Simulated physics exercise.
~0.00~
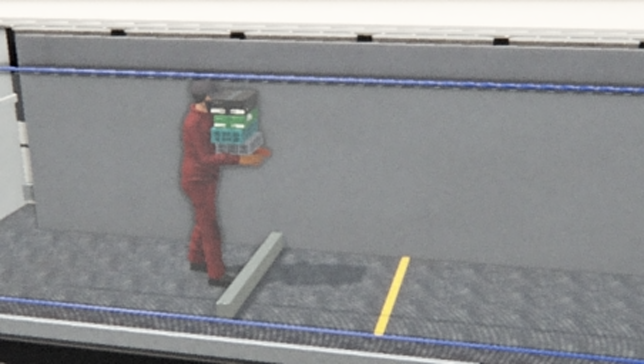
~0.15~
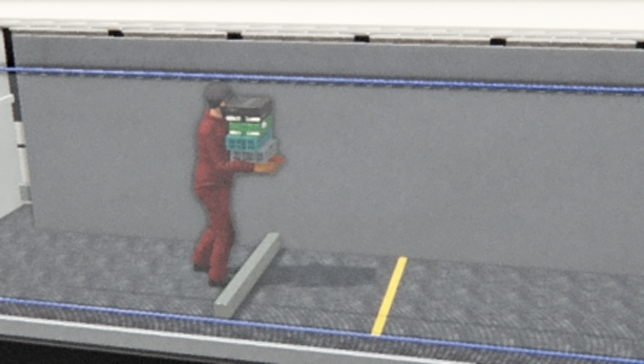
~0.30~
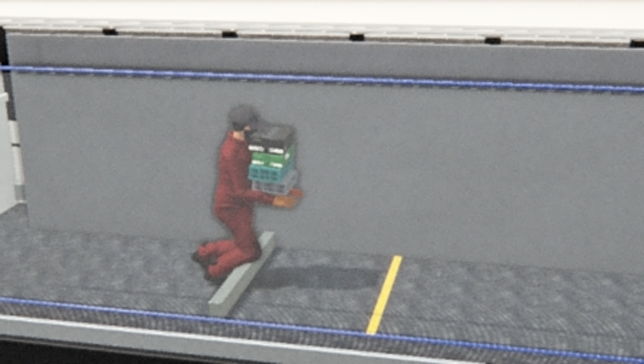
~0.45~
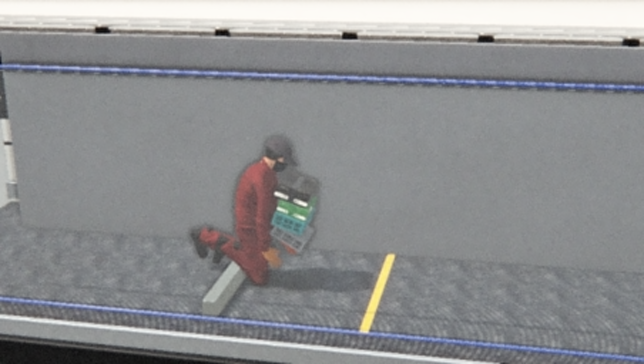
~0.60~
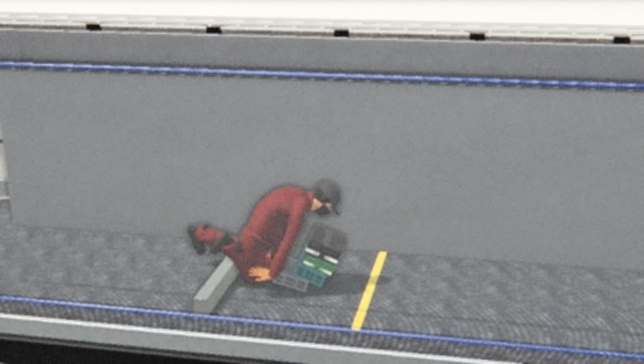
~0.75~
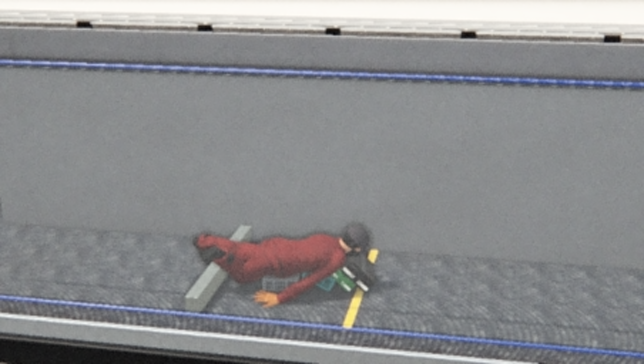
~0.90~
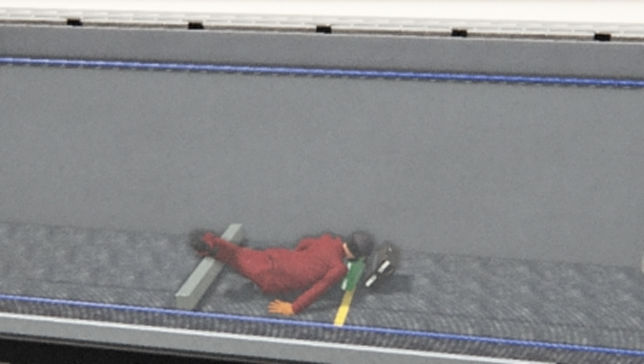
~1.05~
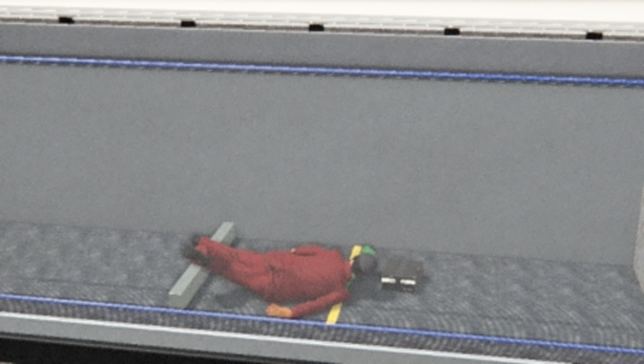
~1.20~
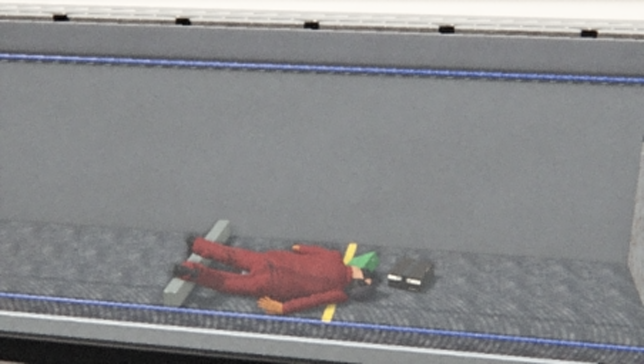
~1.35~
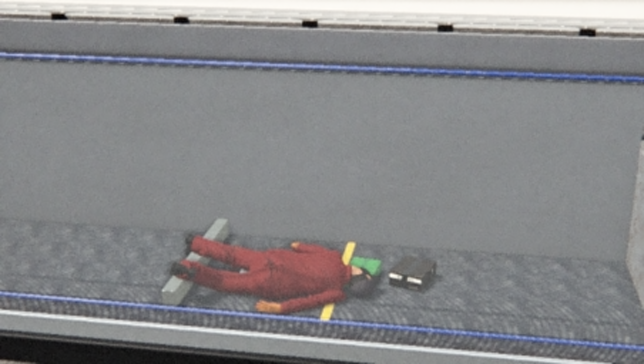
A porter in dark red clothes, arms wrapped around a stack of crates and cartons, tips forward to the right as his feet meet a low grey rail. His knees drop and his lower legs fold up behind him over the rail. He pitches down with the stack tilting ahead of him, then lands stretched out on the floor. The black carton and green parcel tumble out beyond his head, while the lower crates vanish behind his body. He ends lying still, legs across the rail and head past the yellow line, with the green parcel beside it and the black carton farther right.
